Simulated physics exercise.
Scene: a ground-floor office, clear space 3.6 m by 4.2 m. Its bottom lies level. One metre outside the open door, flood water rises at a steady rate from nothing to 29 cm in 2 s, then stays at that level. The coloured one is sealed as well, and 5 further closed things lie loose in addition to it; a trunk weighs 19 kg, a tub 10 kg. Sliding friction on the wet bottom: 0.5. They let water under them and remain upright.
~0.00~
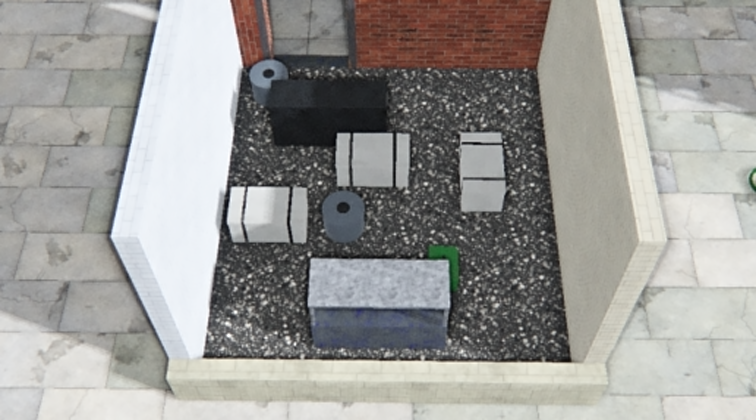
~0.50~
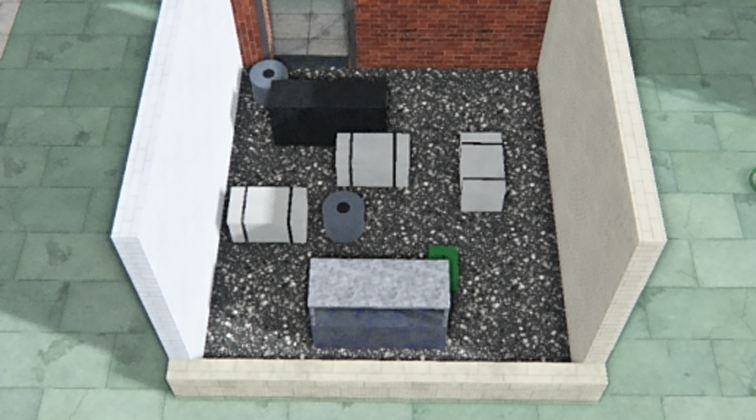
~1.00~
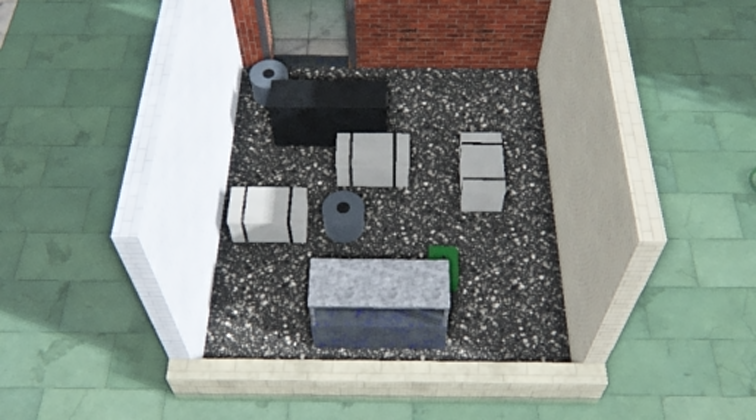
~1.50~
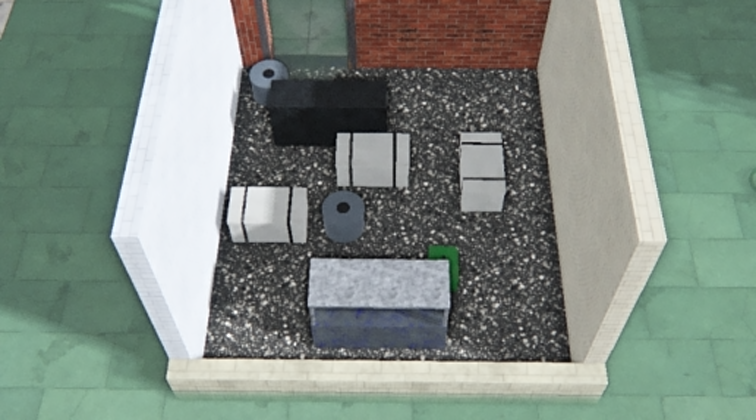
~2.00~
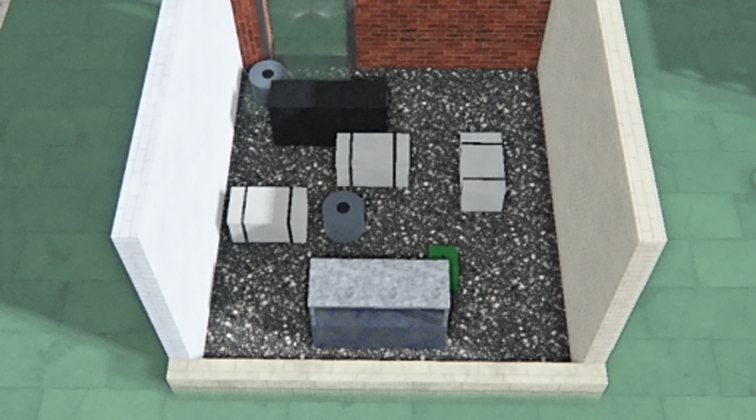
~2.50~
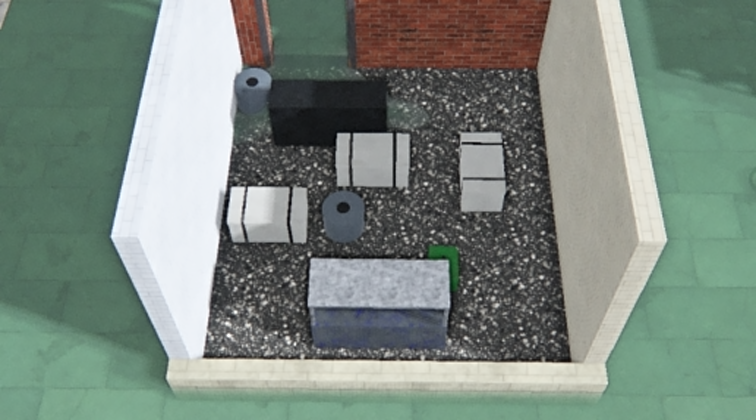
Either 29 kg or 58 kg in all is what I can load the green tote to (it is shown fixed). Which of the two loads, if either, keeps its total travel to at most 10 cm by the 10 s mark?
The lighter one.
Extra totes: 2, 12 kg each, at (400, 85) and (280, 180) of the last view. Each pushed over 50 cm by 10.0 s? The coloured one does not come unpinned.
Respectively, exceeded and not exceeded.
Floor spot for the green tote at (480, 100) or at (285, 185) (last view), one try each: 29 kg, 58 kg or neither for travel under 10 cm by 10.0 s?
The big mass is needed; the small mass already works.
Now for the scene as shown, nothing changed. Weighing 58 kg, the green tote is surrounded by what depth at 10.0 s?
Close to 11 cm deep.
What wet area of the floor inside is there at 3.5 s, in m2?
That flooded area is roughly 5.0 m2.
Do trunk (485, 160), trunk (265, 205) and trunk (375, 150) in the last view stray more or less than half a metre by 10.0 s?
First above the mark, second above the mark, third below the mark.
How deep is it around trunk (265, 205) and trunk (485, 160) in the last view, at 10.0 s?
Depth approx. 13 cm / 9 cm.
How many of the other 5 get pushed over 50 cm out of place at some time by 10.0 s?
The tally stands at 3.
After 3.5 s the green tote would be 0 cm from its start with 29 kg and 0 cm from its start with 58 kg; 0 cm of water round it then.
After 4.5 s the green tote would be 0 cm from its start with 29 kg and 0 cm from its start with 58 kg; 0 cm of water round it then.
After 7.0 s the green tote would be 0 cm from its start with 29 kg and 0 cm from its start with 58 kg; 7 cm of water round it then.
After 10.0 s the green tote would be 0 cm from its start with 29 kg and 0 cm from its start with 58 kg; 11 cm of water round it then.
